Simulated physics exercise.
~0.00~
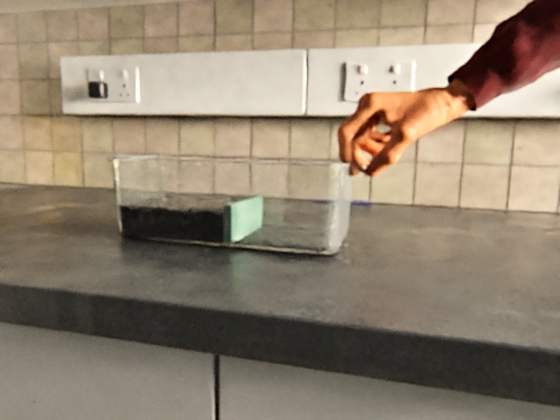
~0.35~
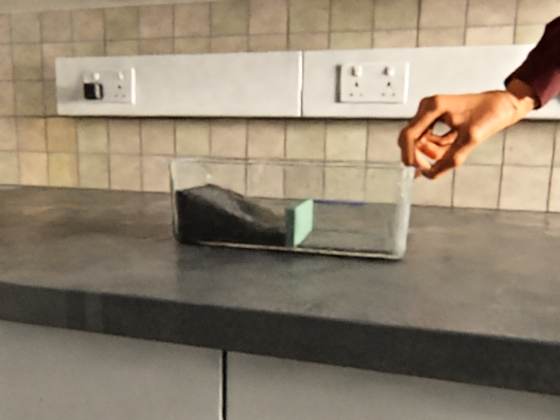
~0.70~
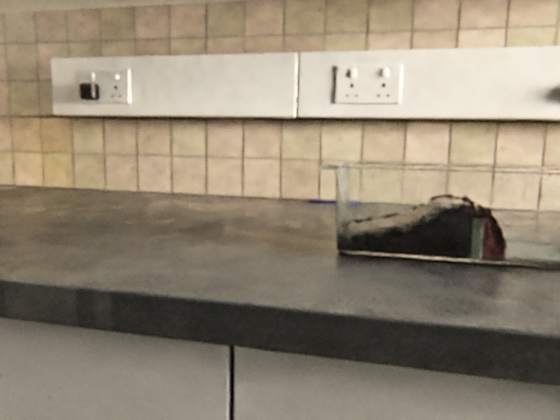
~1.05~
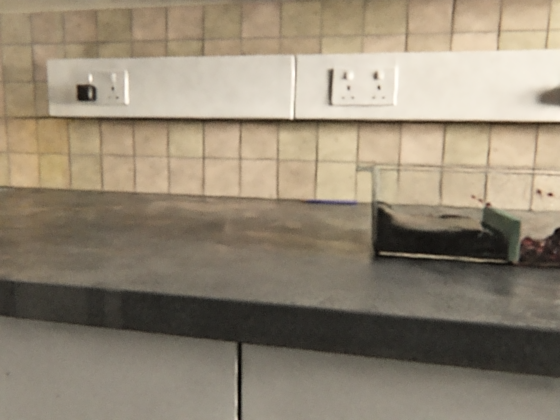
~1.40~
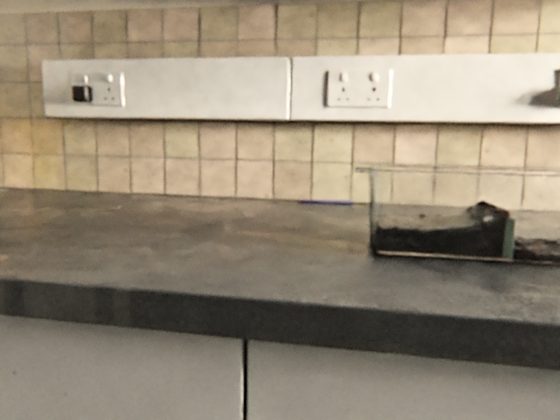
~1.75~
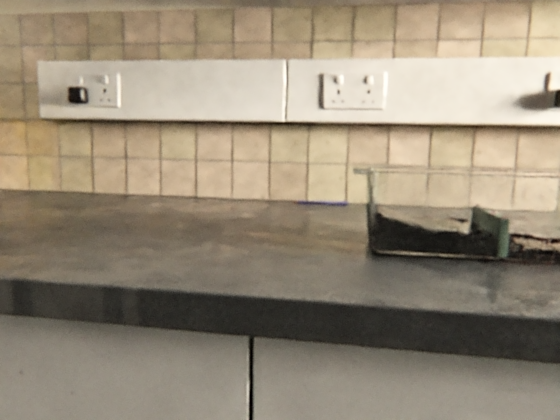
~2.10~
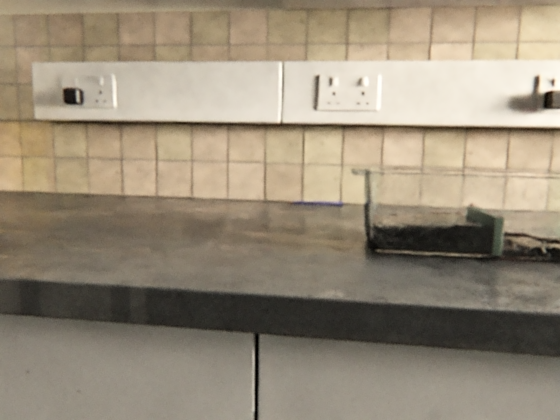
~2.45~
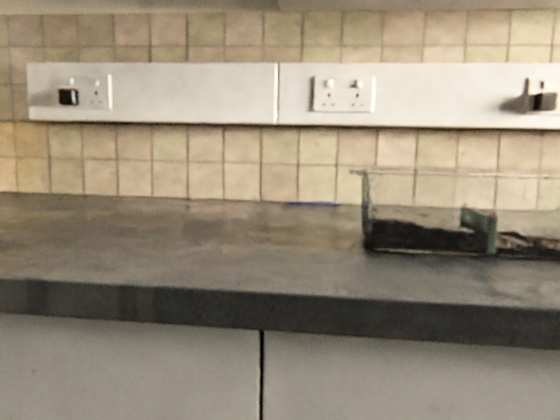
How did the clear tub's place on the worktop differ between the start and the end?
At the start the tub was left of the middle with all of it in view, and at the end it was over on the right with its right end out of view.
On a grey kitchen worktop, a hand pulled a clear oblong tub to the right, and the dark liquid left of its green divider surged up and spilled over, ending with most still on the left and a little on the right.
